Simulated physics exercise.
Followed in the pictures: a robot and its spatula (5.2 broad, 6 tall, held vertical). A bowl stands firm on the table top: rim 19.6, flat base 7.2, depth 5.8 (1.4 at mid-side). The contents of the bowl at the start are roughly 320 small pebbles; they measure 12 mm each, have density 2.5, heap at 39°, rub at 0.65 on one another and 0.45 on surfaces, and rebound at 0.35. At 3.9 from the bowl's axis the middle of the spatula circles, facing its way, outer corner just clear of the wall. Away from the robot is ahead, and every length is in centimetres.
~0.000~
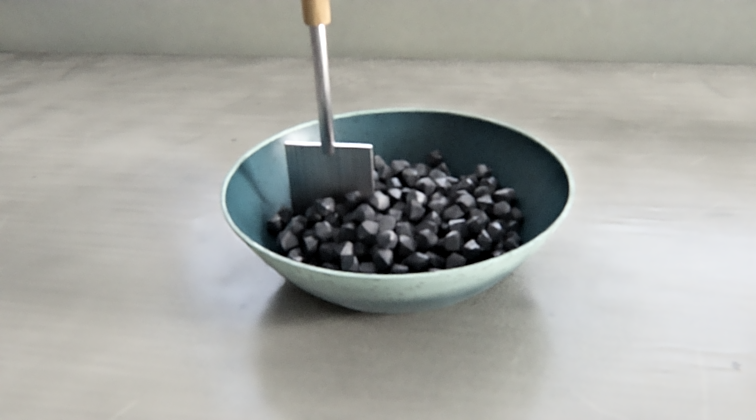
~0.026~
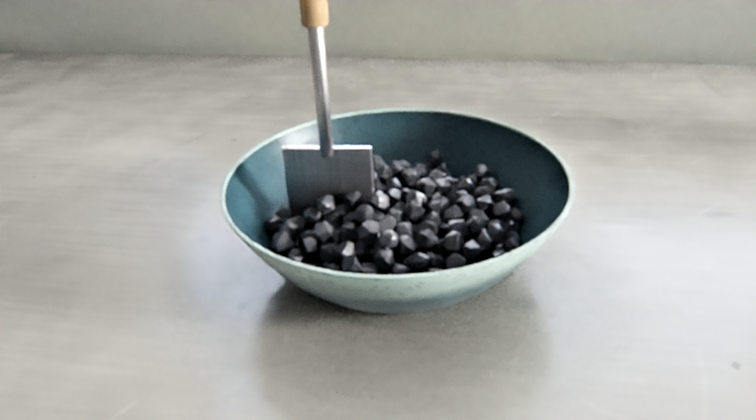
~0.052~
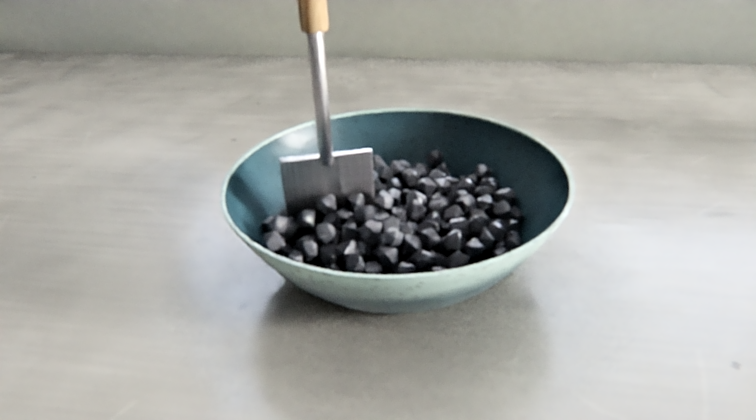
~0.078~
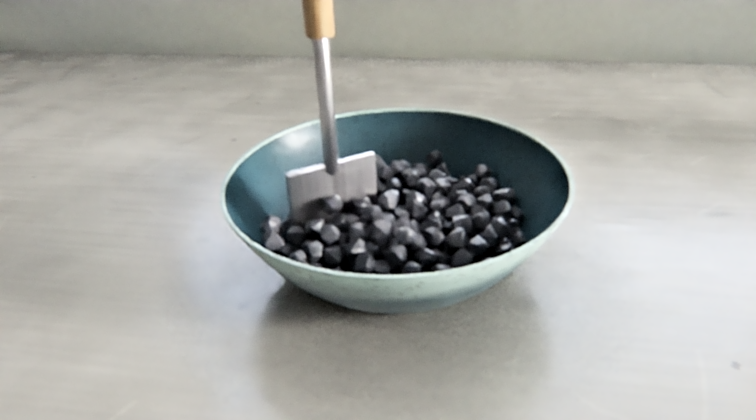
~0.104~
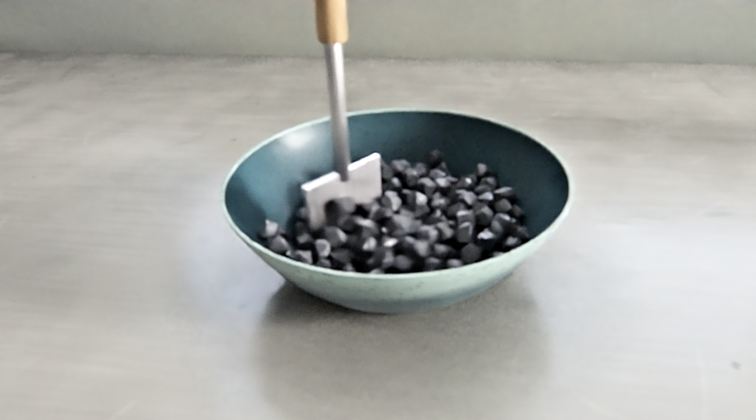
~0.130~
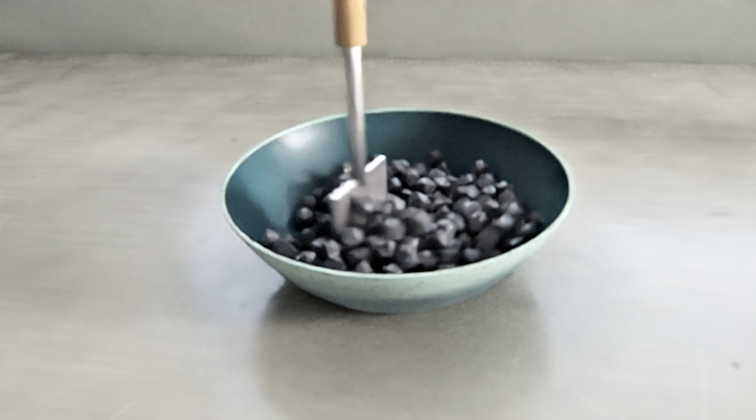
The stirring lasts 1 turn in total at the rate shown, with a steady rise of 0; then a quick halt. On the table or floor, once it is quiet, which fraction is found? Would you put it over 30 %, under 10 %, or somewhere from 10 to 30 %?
I would put it from 10 to 30 %.
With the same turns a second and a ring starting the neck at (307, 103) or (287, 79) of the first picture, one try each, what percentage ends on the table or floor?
30 and 10 %.
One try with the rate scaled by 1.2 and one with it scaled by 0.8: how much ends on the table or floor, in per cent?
Some 30 and 20 per cent.
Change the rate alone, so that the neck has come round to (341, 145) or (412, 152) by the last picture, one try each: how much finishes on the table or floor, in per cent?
Some 15 and 45 %.
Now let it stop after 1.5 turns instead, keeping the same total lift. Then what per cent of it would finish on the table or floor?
Close to 30 in a hundred.
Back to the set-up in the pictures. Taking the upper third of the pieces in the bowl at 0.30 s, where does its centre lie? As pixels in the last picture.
Roughly pixel (499, 151).
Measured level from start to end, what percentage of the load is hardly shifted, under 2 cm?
Roughly 5 percent.
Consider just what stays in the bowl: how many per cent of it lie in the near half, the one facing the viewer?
I'd put it at roughly 60 per cent.
By 0.30 s, 182° round, highest piece 9 above the table; 302 in the bowl, 16 in flight or on the tool.
By 0.47 s, 292° round, highest piece 9 above the table; 272 in the bowl, 36 on the table or floor, 10 in flight or on the tool.
By 0.76 s, 0° round, highest piece 7 above the table; 249 in the bowl, 69 on the table or floor.
By 1.46 s, 0° round, highest piece 7 above the table; 249 in the bowl, 69 on the table or floor.
Final count, 249 in the bowl, 69 on the table or floor. That is 22 % on the table or floor.
